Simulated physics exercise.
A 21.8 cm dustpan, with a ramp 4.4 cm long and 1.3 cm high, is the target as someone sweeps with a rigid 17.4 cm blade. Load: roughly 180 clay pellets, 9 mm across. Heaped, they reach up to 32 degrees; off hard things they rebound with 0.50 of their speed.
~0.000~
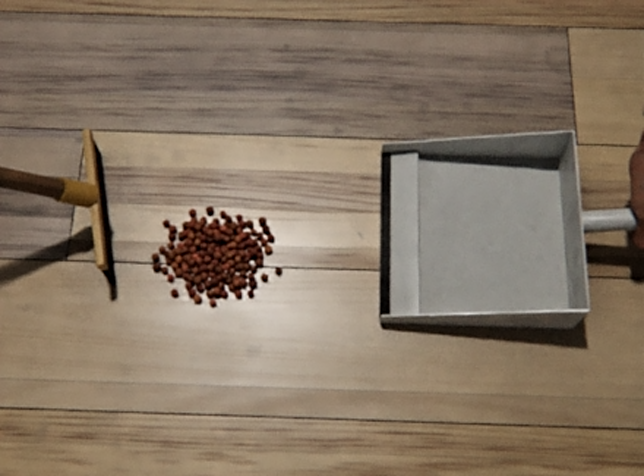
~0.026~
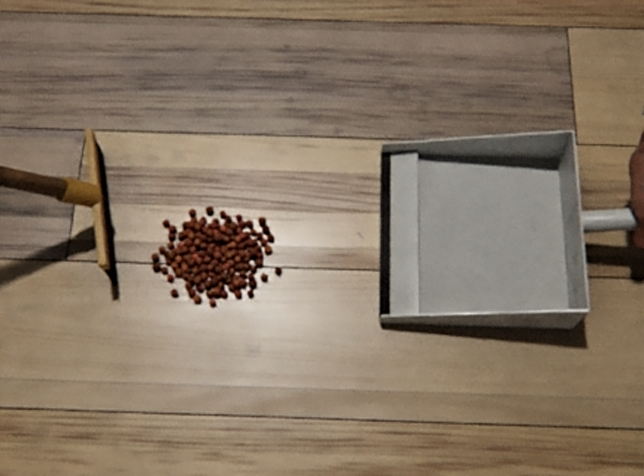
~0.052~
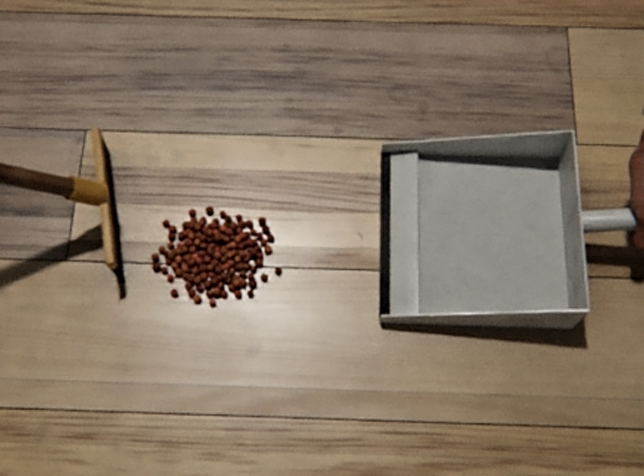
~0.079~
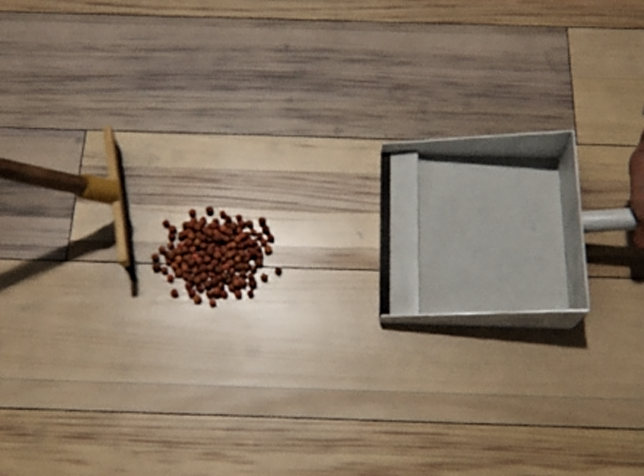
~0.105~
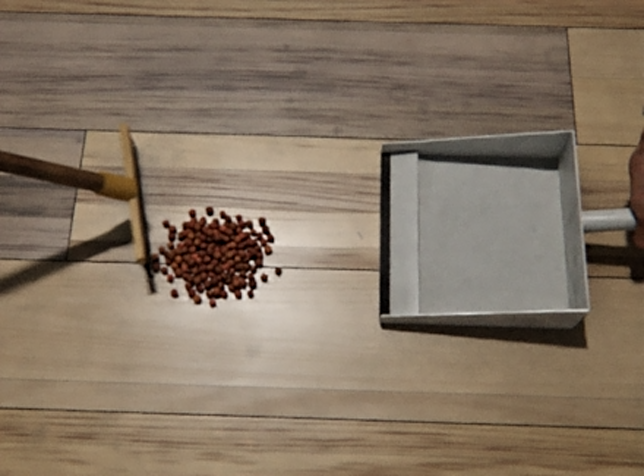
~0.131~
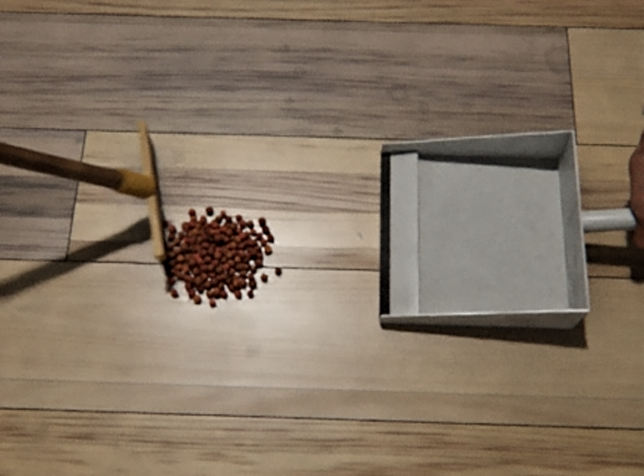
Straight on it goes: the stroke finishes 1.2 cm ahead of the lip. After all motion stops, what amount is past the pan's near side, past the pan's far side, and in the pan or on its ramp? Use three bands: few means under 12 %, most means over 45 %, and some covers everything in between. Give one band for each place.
Past the pan's near side: Few, past the pan's far side: Few, in the pan or on its ramp: Some.
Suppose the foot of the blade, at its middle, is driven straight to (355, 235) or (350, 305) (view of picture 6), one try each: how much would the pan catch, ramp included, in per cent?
I'd expect around 35 percent, then around 15 percent.
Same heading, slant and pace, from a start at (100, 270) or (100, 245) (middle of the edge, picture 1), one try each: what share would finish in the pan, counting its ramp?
I'd put it near 40 per cent for the first and near 40 per cent for the second.
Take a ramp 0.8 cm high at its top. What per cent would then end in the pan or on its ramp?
Close to 35 per cent then.
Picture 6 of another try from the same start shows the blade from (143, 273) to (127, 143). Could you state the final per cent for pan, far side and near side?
Split: Pan = 25, far = 0, near = 10.
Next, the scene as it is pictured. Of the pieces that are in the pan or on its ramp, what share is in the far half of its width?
Share: Approx. 80 %.
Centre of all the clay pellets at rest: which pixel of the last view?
Close to pixel (376, 233).
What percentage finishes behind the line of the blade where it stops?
40 %.
Then, at 0.29 s, middle of the blade 14 cm from the lip; 0 % over the lip, far side 0 %, near side 5 %.
After 0.39 s, middle of the blade 6 cm from the lip; 0 % over the lip, far side 5 %, near side 5 %.
After 0.63 s, middle of the blade 3 cm from the lip; 30 % over the lip, far side 5 %, near side 5 %.
At rest (1.1 s), near side 5 %, far side 5 %, pan 30 %, in front of the lip or behind the blade 60 %.
